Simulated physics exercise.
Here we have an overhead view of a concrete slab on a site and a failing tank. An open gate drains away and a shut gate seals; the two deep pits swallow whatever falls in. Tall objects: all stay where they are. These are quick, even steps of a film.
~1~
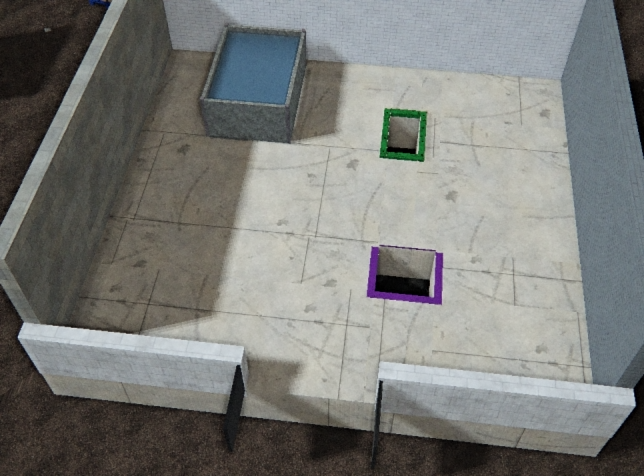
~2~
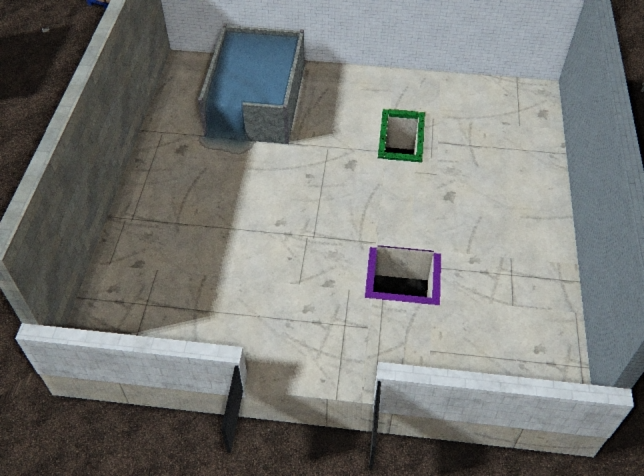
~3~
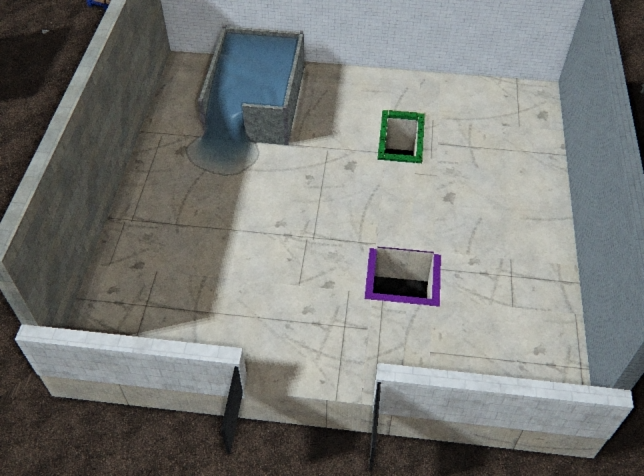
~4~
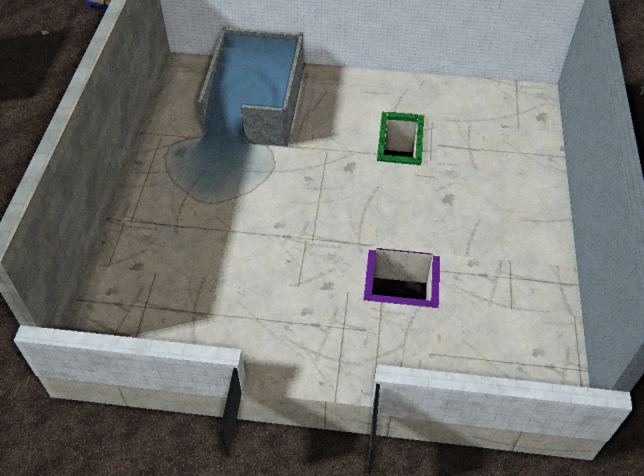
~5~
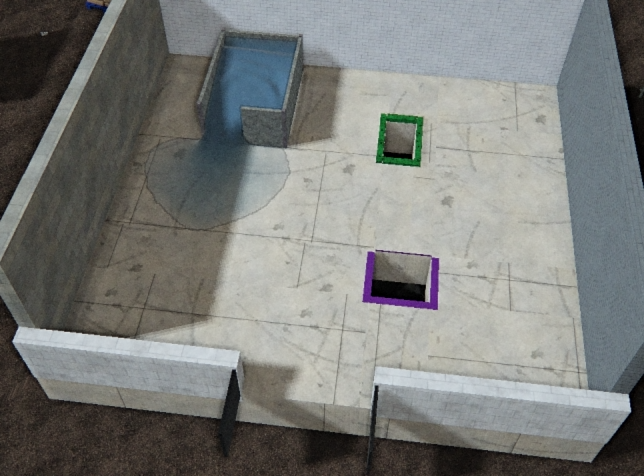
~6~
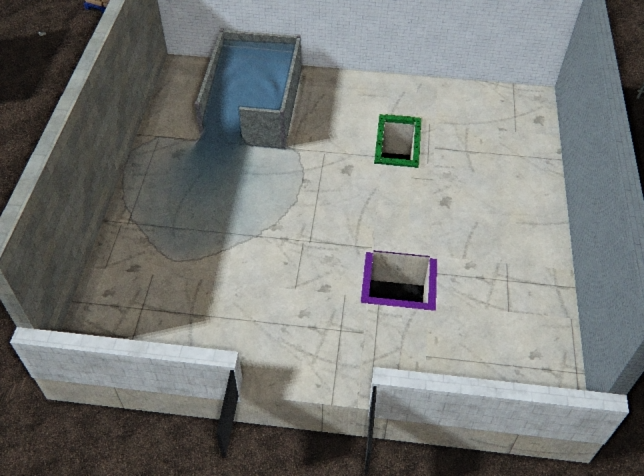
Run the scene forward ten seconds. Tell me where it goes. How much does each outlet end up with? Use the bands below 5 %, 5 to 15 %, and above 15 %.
Once it settles, the gate ends up with above 15 %, the green pit ends up with below 5 %, the purple pit ends up with 5 to 15 %.
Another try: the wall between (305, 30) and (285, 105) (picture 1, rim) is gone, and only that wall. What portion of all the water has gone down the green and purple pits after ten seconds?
Green 25 %, purple 14 %.
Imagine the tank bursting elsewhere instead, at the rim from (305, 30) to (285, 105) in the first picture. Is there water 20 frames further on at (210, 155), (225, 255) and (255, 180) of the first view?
In the order asked: Out of reach, out of reach, out of reach.
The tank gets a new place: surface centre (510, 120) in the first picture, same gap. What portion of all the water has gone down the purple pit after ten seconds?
I'd put the purple pit at 25 % of the whole.
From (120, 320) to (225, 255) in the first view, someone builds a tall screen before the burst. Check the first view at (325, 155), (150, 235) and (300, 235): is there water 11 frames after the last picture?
Result, listed order: Spot 1 kept clear of the flood, spot 2 reached by the flood, spot 3 reached by the flood.
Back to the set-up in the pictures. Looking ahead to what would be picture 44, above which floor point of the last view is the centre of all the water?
Roughly (247, 240).
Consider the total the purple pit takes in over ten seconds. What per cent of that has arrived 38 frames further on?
About 45 per cent.
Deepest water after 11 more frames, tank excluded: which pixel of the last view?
About (80, 348).
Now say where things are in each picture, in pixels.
The first frame shows still water in the open tank at (256, 67).
In the second frame, the front is at (202, 138), out from the gap at (226, 126).
In the third frame, the front is at (227, 171), out from the gap at (226, 127).
In the fourth frame, water pours out at (226, 130) and has run to (219, 199).
In the fifth frame, water pours out at (225, 131) and has run to (186, 223).
In the sixth frame, water pours out at (223, 131) and has run to (182, 256).
A moment on, water covers 30 % of the floor; the gate 0 %, the green pit 0 %, the purple pit 0 %.
Next, water covers 35 % of the floor; the gate 0 %, the green pit 0 %, the purple pit 0 %.
Then, water covers 40 % of the floor; the gate 5 %, the green pit 0 %, the purple pit 1 %.
Later, water covers 45 % of the floor; the gate 11 %, the green pit 0 %, the purple pit 4 %.
In the end, water covers 65 % of the floor; the gate 17 %, the green pit 0 %, the purple pit 9 %.
